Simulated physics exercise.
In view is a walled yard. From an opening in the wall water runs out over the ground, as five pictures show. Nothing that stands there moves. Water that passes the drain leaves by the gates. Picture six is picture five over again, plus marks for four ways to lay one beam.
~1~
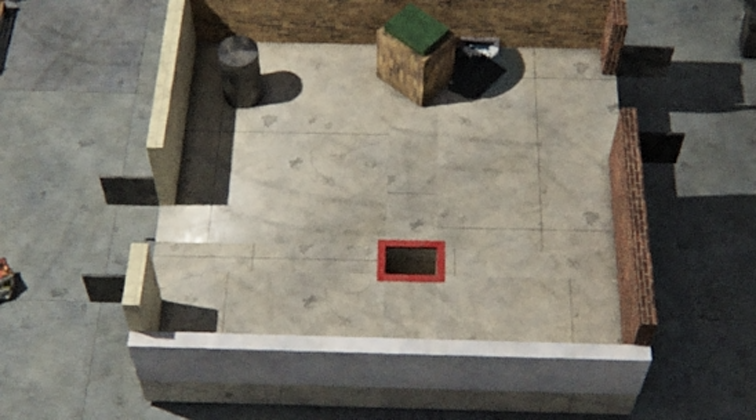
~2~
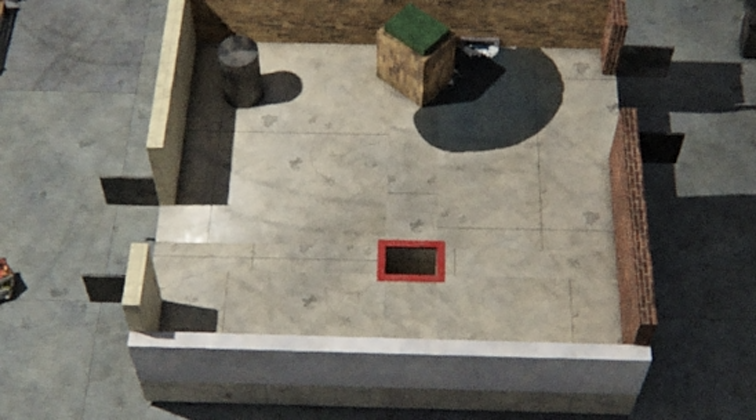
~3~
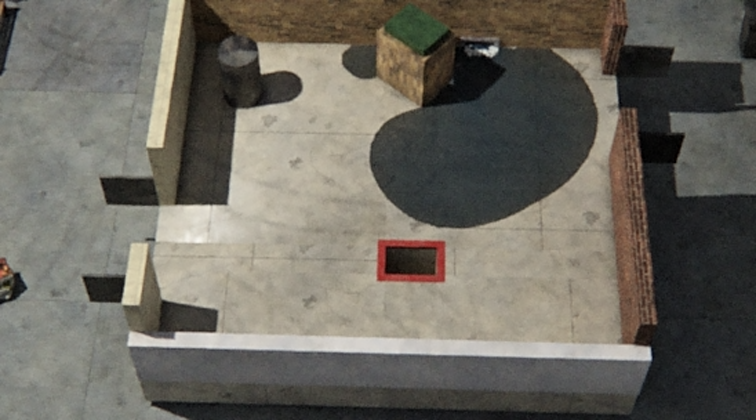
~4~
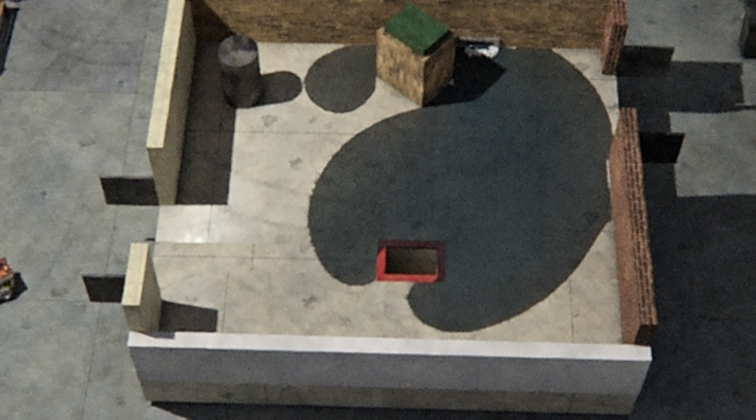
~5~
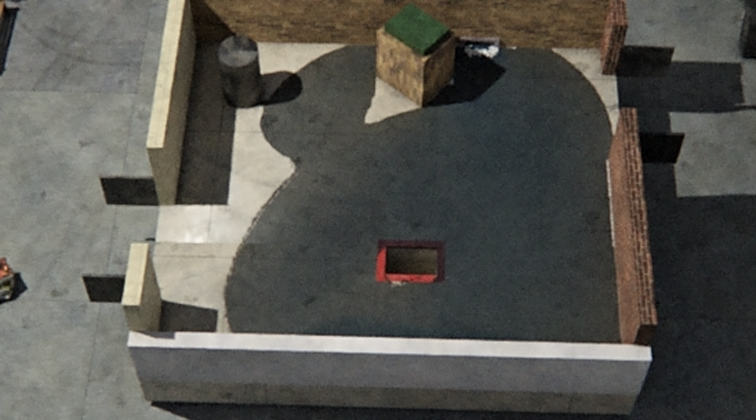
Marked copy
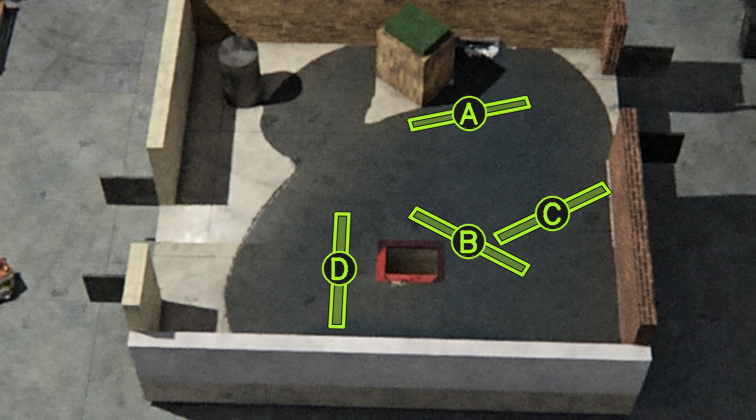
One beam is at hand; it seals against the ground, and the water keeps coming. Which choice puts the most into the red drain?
Spot C.
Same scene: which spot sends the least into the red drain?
Spot A.
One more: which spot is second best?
Spot D.
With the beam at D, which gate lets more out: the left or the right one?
The left one.
On the marked copy, A from (410, 124) to (527, 102); B from (413, 212) to (525, 270); C from (497, 238) to (605, 187); D from (336, 326) to (342, 213).
If A is chosen, about 3 % of the stream goes into the red drain, about 90 % out by the gates.
If B is chosen, about 14 % of the stream goes into the red drain, about 85 % out by the gates.
If C is chosen, about 52 % of the stream goes into the red drain, about 45 % out by the gates.
If D is chosen, about 35 % of the stream goes into the red drain, about 62 % out by the gates.
